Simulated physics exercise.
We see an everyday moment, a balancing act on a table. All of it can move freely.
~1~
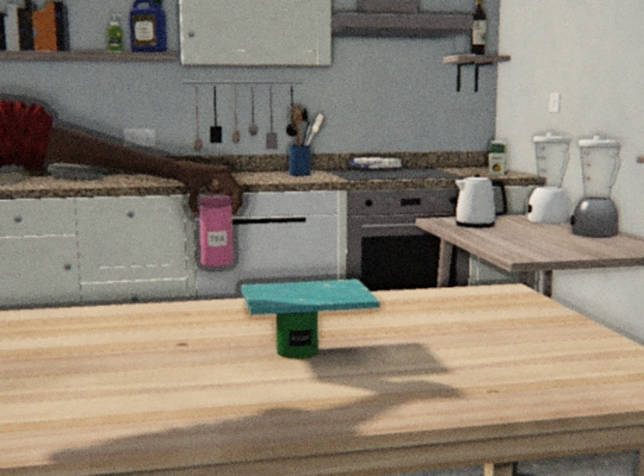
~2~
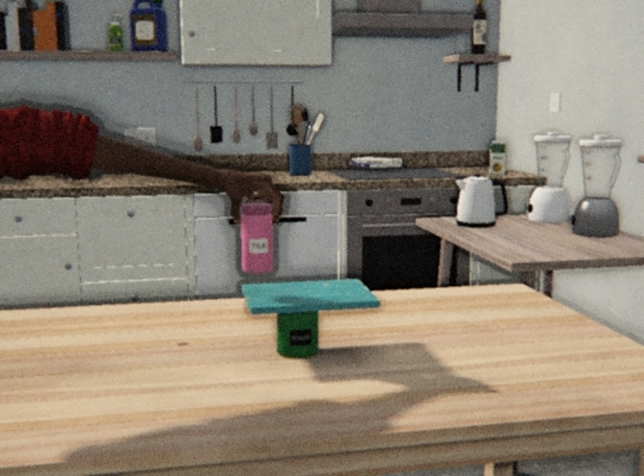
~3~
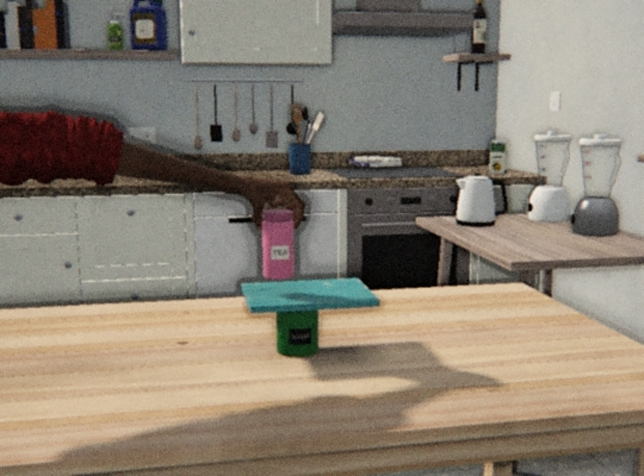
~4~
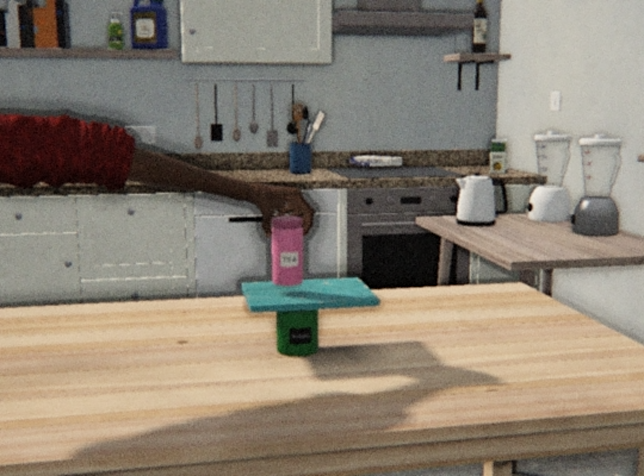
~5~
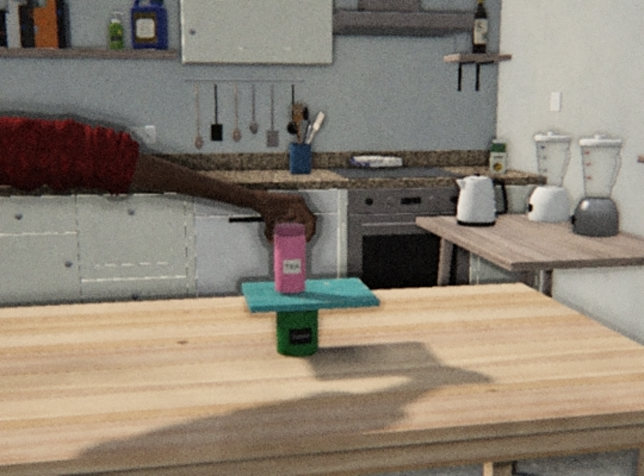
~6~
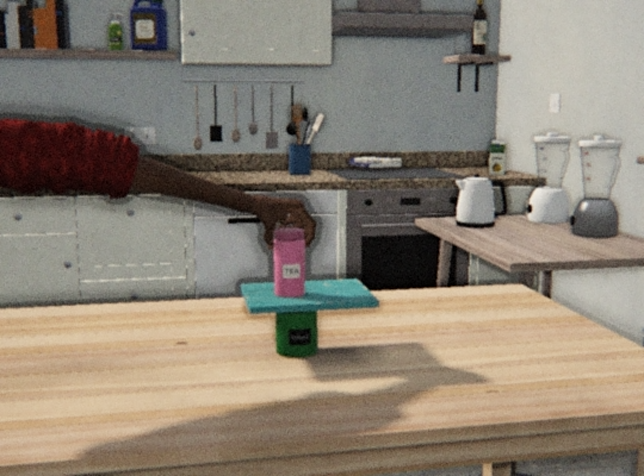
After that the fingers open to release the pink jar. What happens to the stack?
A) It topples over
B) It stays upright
B.
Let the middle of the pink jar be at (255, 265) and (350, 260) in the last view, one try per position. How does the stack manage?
In the first try it remains standing, then in the second try it breaks down.
Then, 0.60 s later than the last frame, all is still.
Then, 1.30 s later than the last frame, pink jar resting near (290, 263).
When it is over, all 3 as before. End places, in pixels of the last picture, pink jar near (290, 263). The stack stays up.
